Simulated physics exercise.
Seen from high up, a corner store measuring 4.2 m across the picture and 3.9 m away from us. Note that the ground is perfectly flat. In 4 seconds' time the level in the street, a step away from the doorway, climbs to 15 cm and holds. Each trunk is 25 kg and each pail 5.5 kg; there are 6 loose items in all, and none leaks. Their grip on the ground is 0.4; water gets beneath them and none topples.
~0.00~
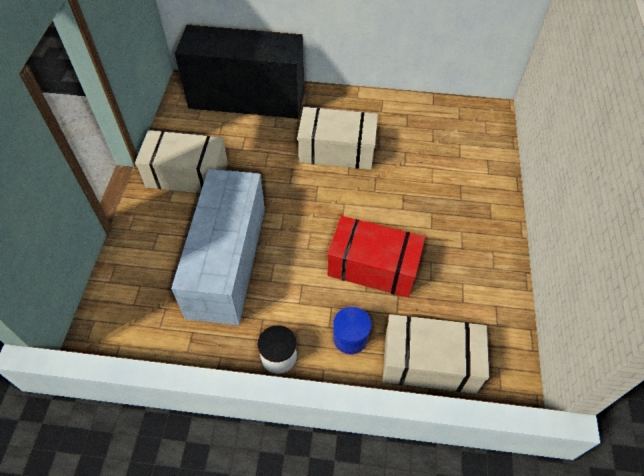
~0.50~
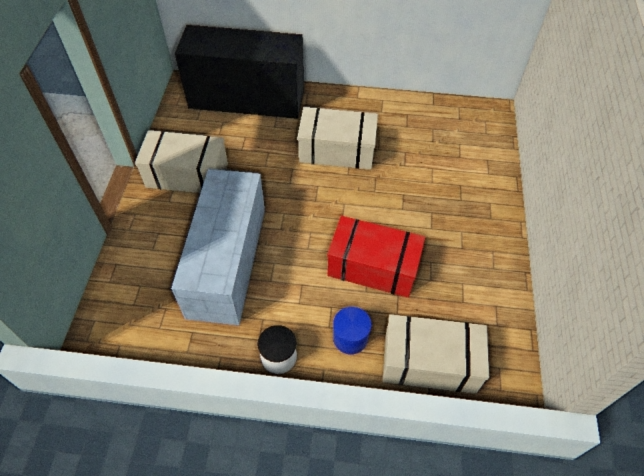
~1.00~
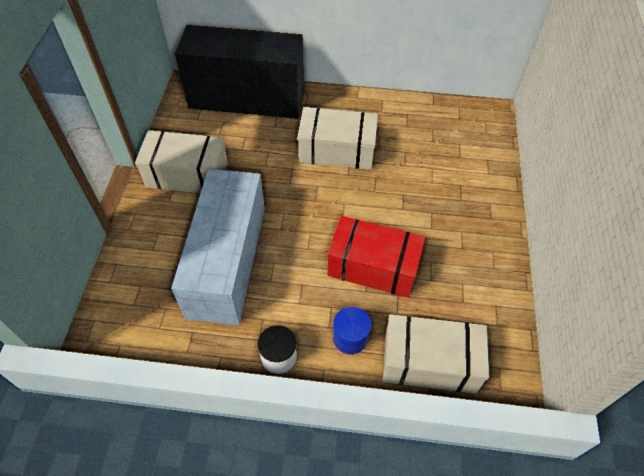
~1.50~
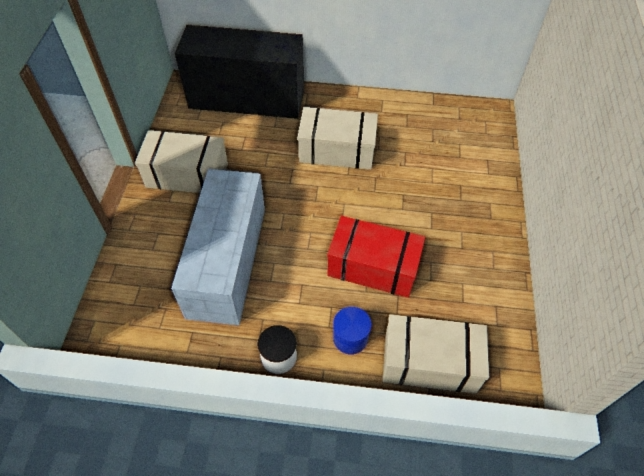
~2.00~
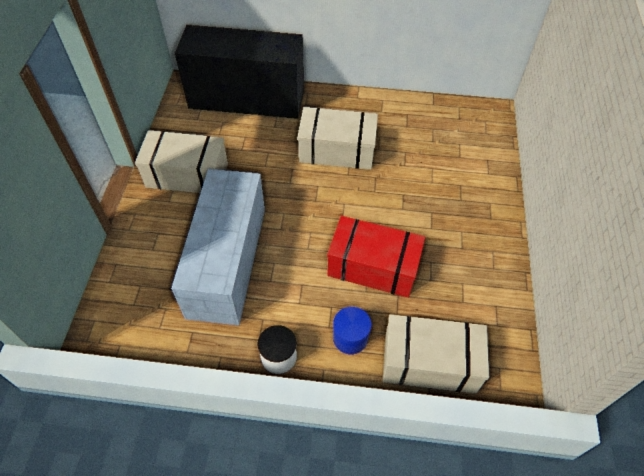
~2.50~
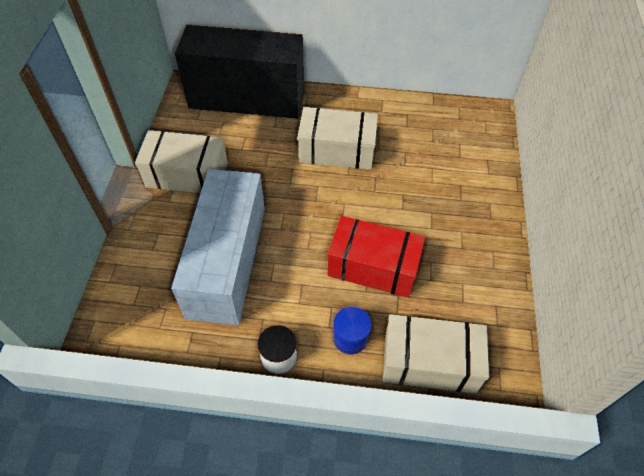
The dark paved ground outside turned blue with water early on, while the red trunk, blue pail and everything else in the room stayed put; lastly, a small wet patch appeared just inside the doorway.
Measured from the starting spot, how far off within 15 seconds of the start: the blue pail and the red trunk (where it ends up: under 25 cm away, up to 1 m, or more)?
By the end, the blue pail has hardly budged and the red trunk has hardly budged.
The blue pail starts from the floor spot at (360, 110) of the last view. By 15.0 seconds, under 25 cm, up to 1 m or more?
By then it keeps its spot.
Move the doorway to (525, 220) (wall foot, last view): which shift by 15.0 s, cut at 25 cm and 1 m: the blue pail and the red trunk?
In that case the blue pail would have stayed about where it was and the red trunk would have stayed about where it was.
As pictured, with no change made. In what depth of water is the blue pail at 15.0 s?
About 4 cm.
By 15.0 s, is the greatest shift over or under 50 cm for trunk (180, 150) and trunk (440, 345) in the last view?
Result, in order: Bigger / not bigger.
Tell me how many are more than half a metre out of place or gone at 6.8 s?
It comes to 0.
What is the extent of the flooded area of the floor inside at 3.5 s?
Somewhere about 1.0 m2, give or take.
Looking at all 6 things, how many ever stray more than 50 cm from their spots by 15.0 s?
That comes to 1.
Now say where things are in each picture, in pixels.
The first frame shows the blue pail at (352, 324), on the bottom; the red trunk at (377, 245), on the bottom; 0.0 m2 under water; 0 of 6 have shifted.
The second frame shows the blue pail at (352, 324), on the bottom; the red trunk at (377, 245) rests on the ground; 0.0 m2 under water; 0 of 6 have shifted.
The third frame shows the blue pail at (352, 324), on the bottom; the red trunk at (377, 245), on the bottom; water covers 0.0 m2; 0 of 6 have shifted.
The fourth frame shows the blue pail at (352, 324) rests on the ground; the red trunk at (377, 245) rests on the ground; 0.0 m2 under water; 0 of 6 have shifted.
The fifth frame shows the blue pail at (352, 324) rests on the ground; the red trunk at (377, 245) rests on the ground; water covers 0.0 m2; 0 of 6 have shifted.
The sixth frame shows the blue pail at (352, 324) rests on the ground; the red trunk at (377, 245) rests on the ground; 0.1 m2 under water; 0 of 6 have shifted.
After 3.5 s the blue pail is near (352, 324), 0.0 m from its start, aground; the red trunk is near (377, 245), 0.0 m from its start, aground; 0 afloat.
After 6.8 s the blue pail is near (352, 324), 0.0 m from its start, aground; the red trunk is near (377, 245), 0.0 m from its start, aground; 0 afloat.
After 11.0 s the blue pail is near (352, 324), 0.0 m from its start, aground; the red trunk is near (377, 245), 0.0 m from its start, aground; 1 afloat.
After 15.0 s the blue pail is near (352, 324), 0.0 m from its start, aground; the red trunk is near (377, 245), 0.0 m from its start, aground; 1 afloat.
